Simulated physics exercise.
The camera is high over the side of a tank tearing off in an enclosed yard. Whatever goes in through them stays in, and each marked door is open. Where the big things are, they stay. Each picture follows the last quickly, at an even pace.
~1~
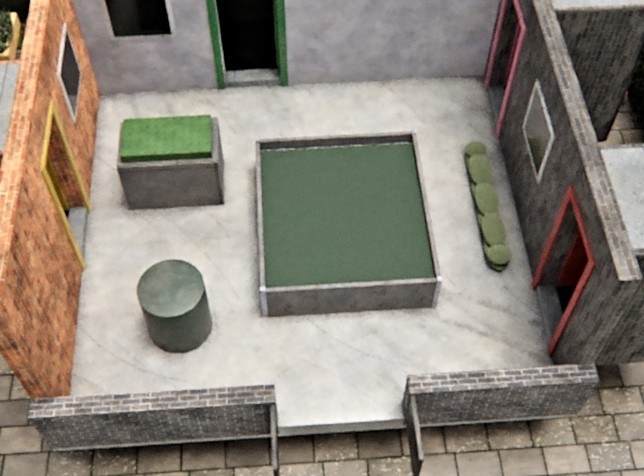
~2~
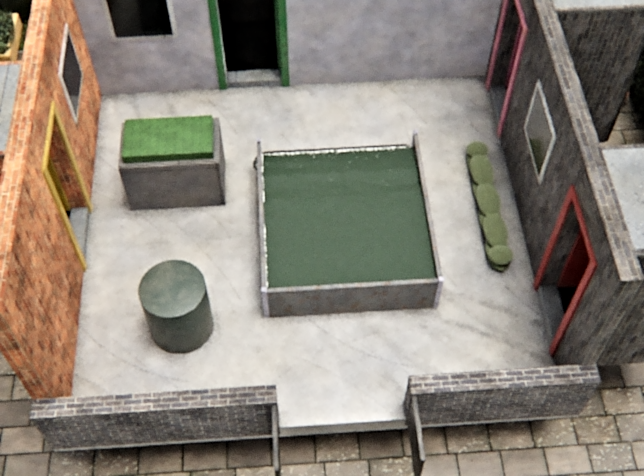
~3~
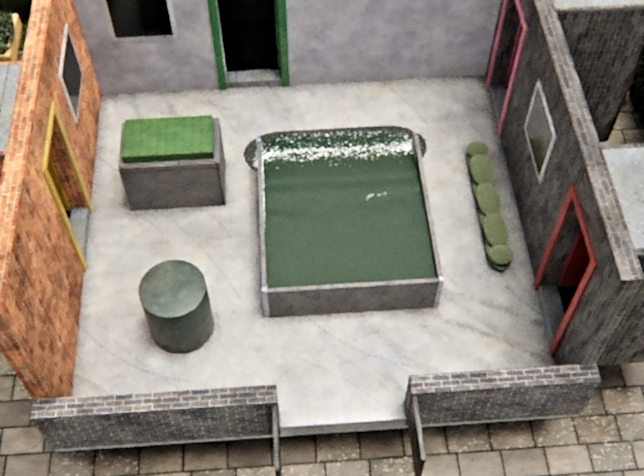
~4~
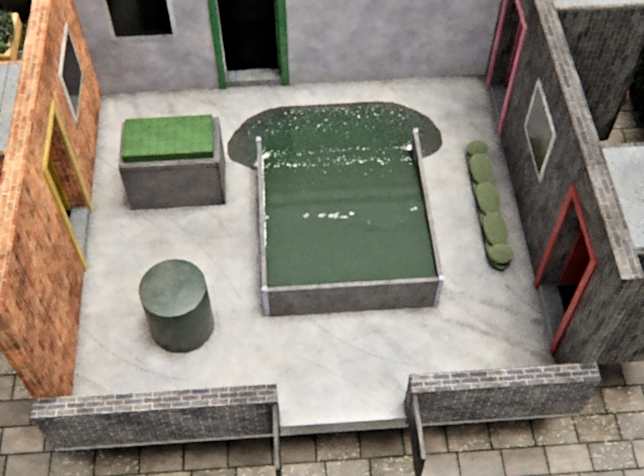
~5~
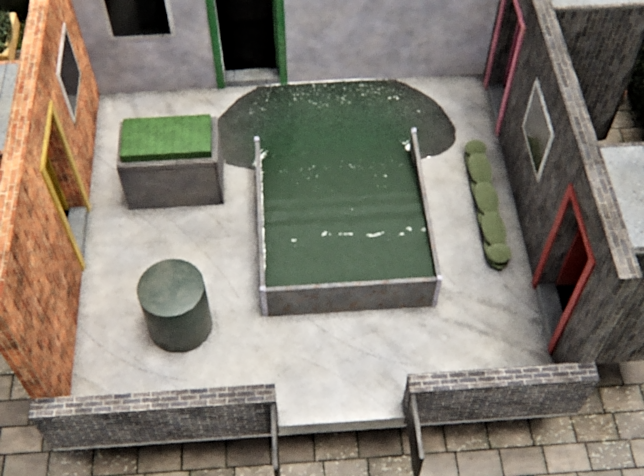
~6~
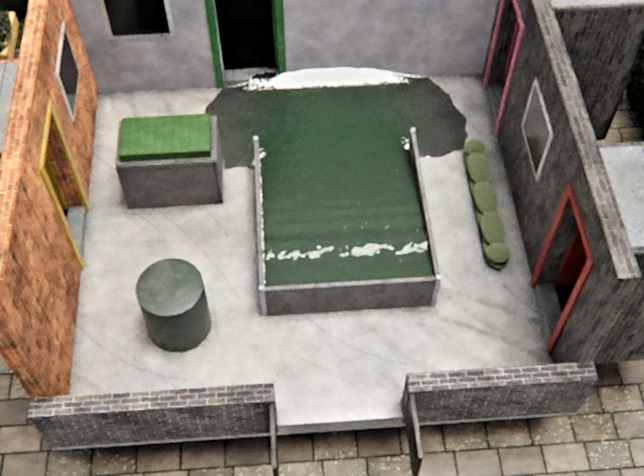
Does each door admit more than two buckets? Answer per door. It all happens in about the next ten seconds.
The green door: It does; the red door: It does not; the yellow door: It does not; the pink door: It does.
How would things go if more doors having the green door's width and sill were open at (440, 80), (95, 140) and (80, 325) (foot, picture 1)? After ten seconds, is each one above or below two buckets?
First door gets past it, second door gets past it, third door doesn't reach it.
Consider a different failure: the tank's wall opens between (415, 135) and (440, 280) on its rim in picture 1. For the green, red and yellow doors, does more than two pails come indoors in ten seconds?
Result - green door: Below the limit; red door: Above the limit; yellow door: Below the limit.
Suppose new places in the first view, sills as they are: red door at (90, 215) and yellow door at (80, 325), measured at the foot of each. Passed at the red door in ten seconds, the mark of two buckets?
Red door: Falls short.
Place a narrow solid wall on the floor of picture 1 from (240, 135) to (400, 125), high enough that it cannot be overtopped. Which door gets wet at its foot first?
Outcome: The one in pink.
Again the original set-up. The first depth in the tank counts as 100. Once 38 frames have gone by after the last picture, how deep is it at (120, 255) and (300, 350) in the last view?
About 8 and 4 per cent.
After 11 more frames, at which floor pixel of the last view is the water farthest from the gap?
The farthest wet spot is near (99, 95).
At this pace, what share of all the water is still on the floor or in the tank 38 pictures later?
Roughly 88 parts in a hundred.
A moment on, water covers 25 % of the floor; the green door over two buckets in, the red door not reached, the yellow door not reached, the pink door wet at the sill, nothing in.
Next, water covers 30 % of the floor; the green door over two buckets in, the red door not reached, the yellow door not reached, the pink door over two buckets in.
Then, water covers 50 % of the floor; the green door far over two buckets in, the red door wet at the sill, nothing in, the yellow door wet at the sill, nothing in, the pink door far over two buckets in.
Later, water covers 85 % of the floor; the green door far over two buckets in, the red door wet at the sill, nothing in, the yellow door wet at the sill, nothing in, the pink door far over two buckets in.
In the end, water covers 95 % of the floor; the green door far over two buckets in, the red door wet at the sill, nothing in, the yellow door wet at the sill, nothing in, the pink door far over two buckets in.
